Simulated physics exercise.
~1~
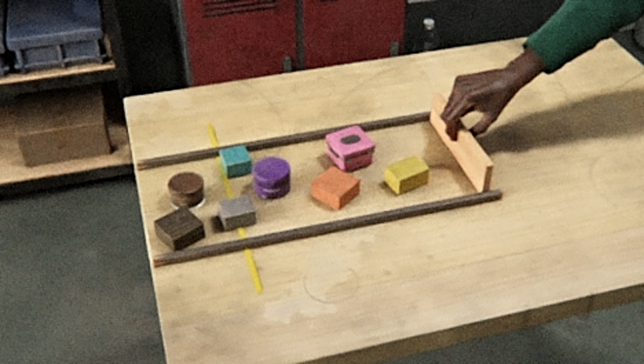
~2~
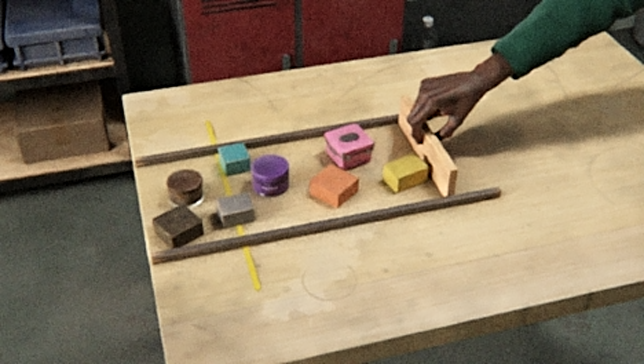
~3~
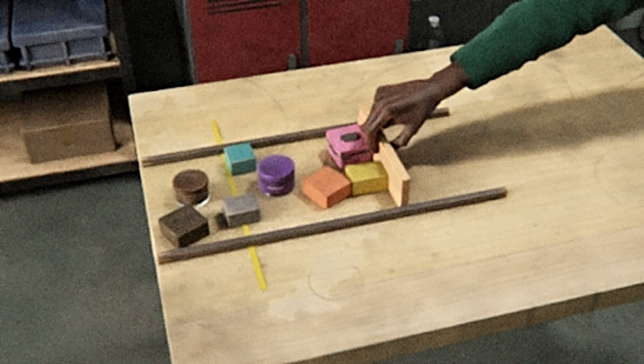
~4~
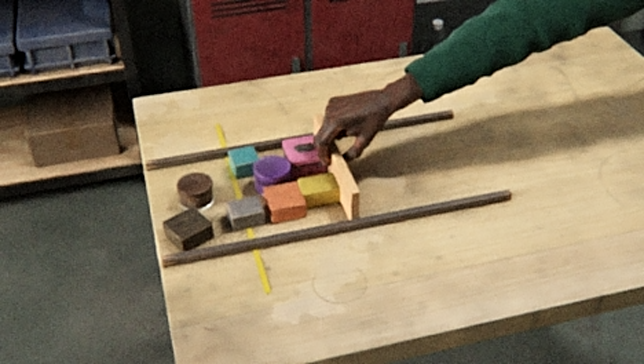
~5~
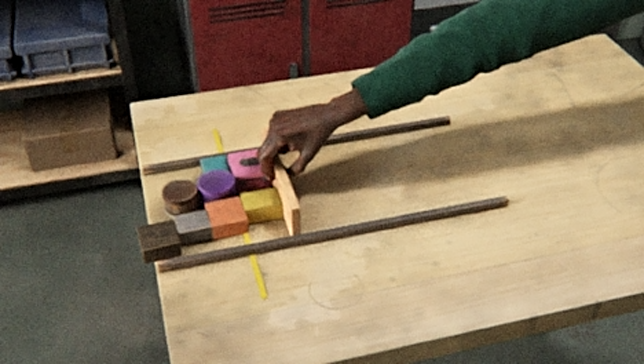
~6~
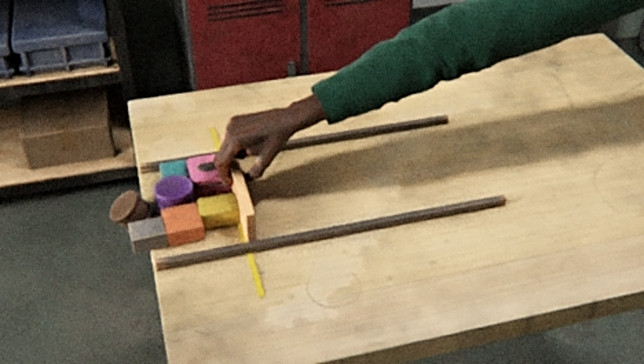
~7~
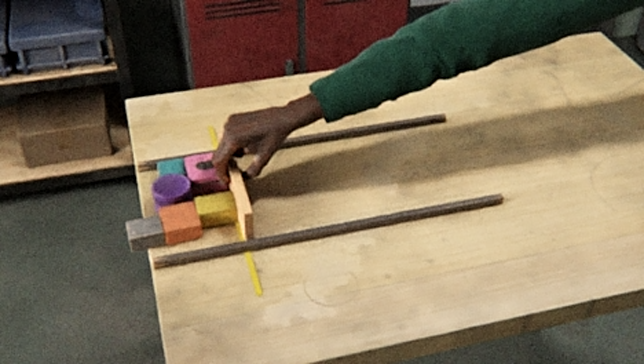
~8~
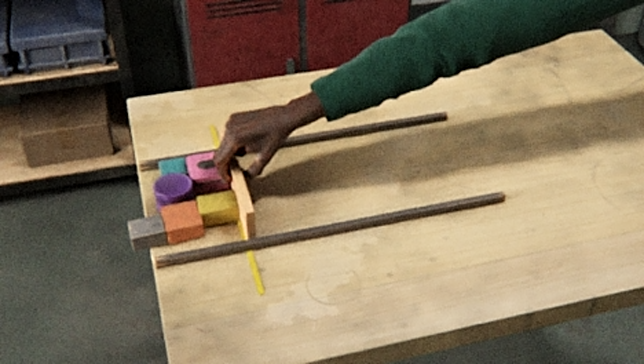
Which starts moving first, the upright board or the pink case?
The upright board starts moving first. The pink case stays still at first and only shifts left later, as the board is pushed further along.
